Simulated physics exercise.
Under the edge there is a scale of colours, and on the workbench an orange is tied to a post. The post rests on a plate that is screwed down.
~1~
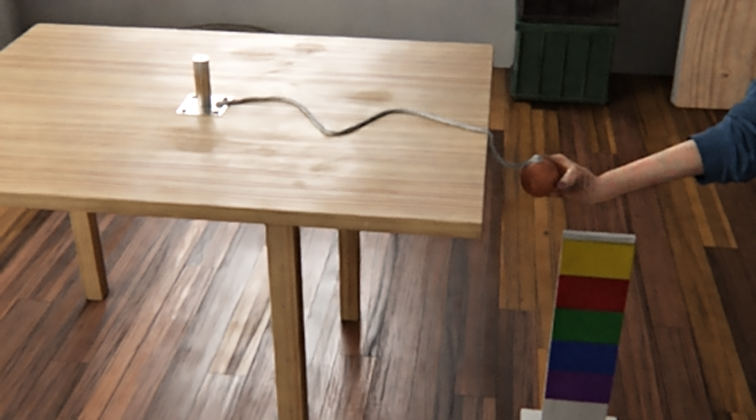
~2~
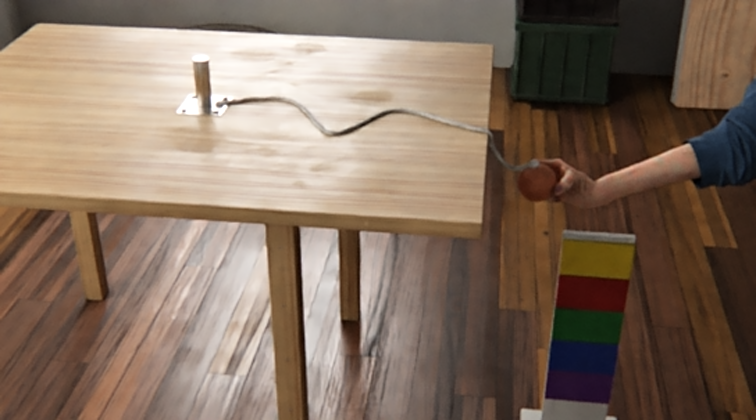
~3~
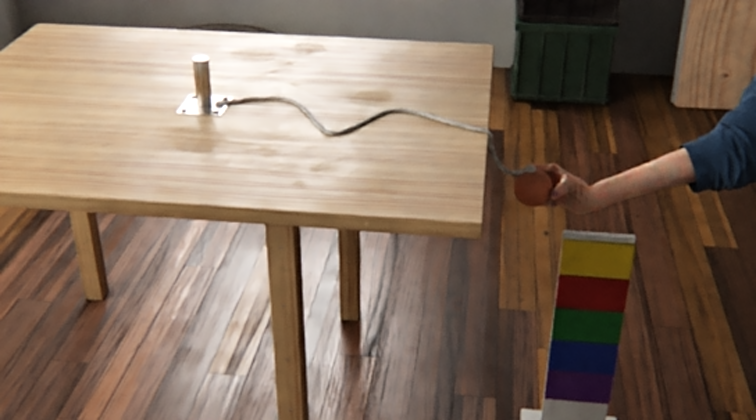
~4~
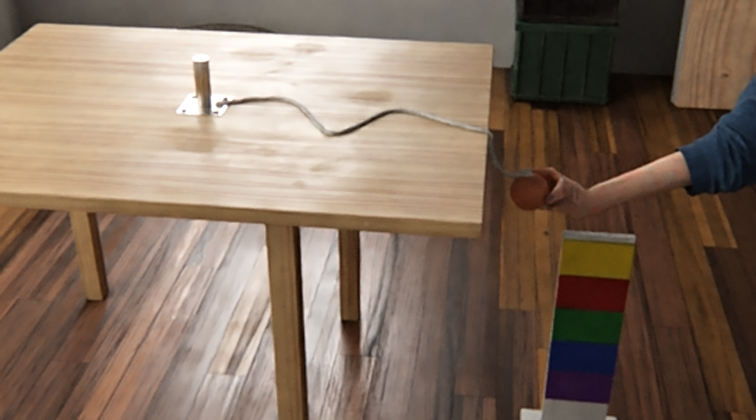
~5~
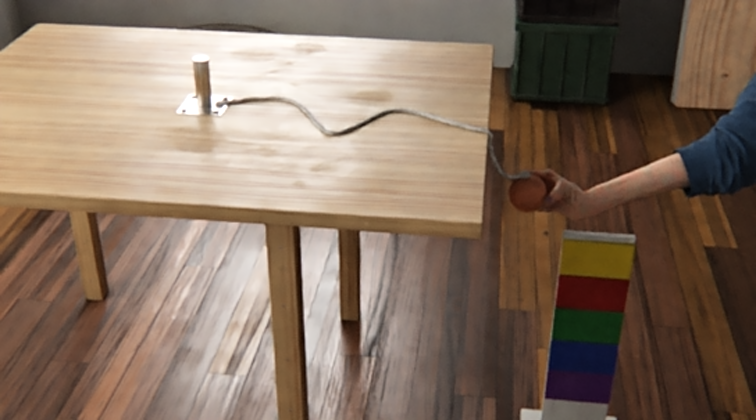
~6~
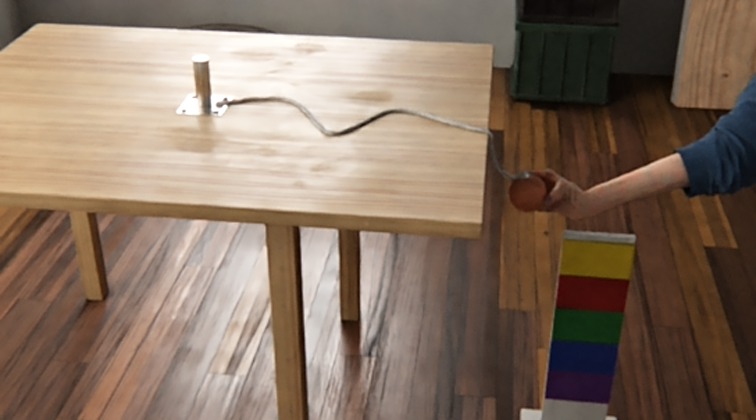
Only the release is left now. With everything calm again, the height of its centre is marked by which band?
By the red band.
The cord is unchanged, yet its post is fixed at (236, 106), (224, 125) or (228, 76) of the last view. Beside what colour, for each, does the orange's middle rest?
In turn, green, then green, then red.
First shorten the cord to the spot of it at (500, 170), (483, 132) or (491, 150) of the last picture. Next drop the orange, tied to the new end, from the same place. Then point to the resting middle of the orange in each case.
Well, that gives around (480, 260) the first time, (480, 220) the next and (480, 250) the last.
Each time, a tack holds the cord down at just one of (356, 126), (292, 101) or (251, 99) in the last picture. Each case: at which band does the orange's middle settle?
Try one: Yellow. Try two: Red. Try three: Red.
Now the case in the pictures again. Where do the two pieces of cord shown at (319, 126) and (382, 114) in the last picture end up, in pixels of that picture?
Near (362, 118) and (452, 125).
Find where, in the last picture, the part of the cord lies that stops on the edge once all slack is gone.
That spot is near (416, 113).
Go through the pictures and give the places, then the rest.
The first picture shows orange (540, 178); yellow (597, 261); red (592, 295); green (587, 327); blue (583, 358); purple (579, 388).
The second picture shows orange (537, 183); cord through (250, 99) (306, 111) (352, 128) (410, 112) (477, 130).
The third picture shows orange (533, 188).
The fourth picture shows orange (529, 192); cord through (250, 99) (306, 111) (352, 128) (410, 112) (477, 130).
The fifth picture shows orange (528, 194).
The sixth picture shows orange (528, 194); cord through (250, 99) (306, 111) (352, 128) (410, 112) (477, 130).
Early on, orange near (485, 273); level with red.
Midway, orange near (477, 277); level with red.
Finally, orange near (484, 281); level with red. Its middle rests at the red band.
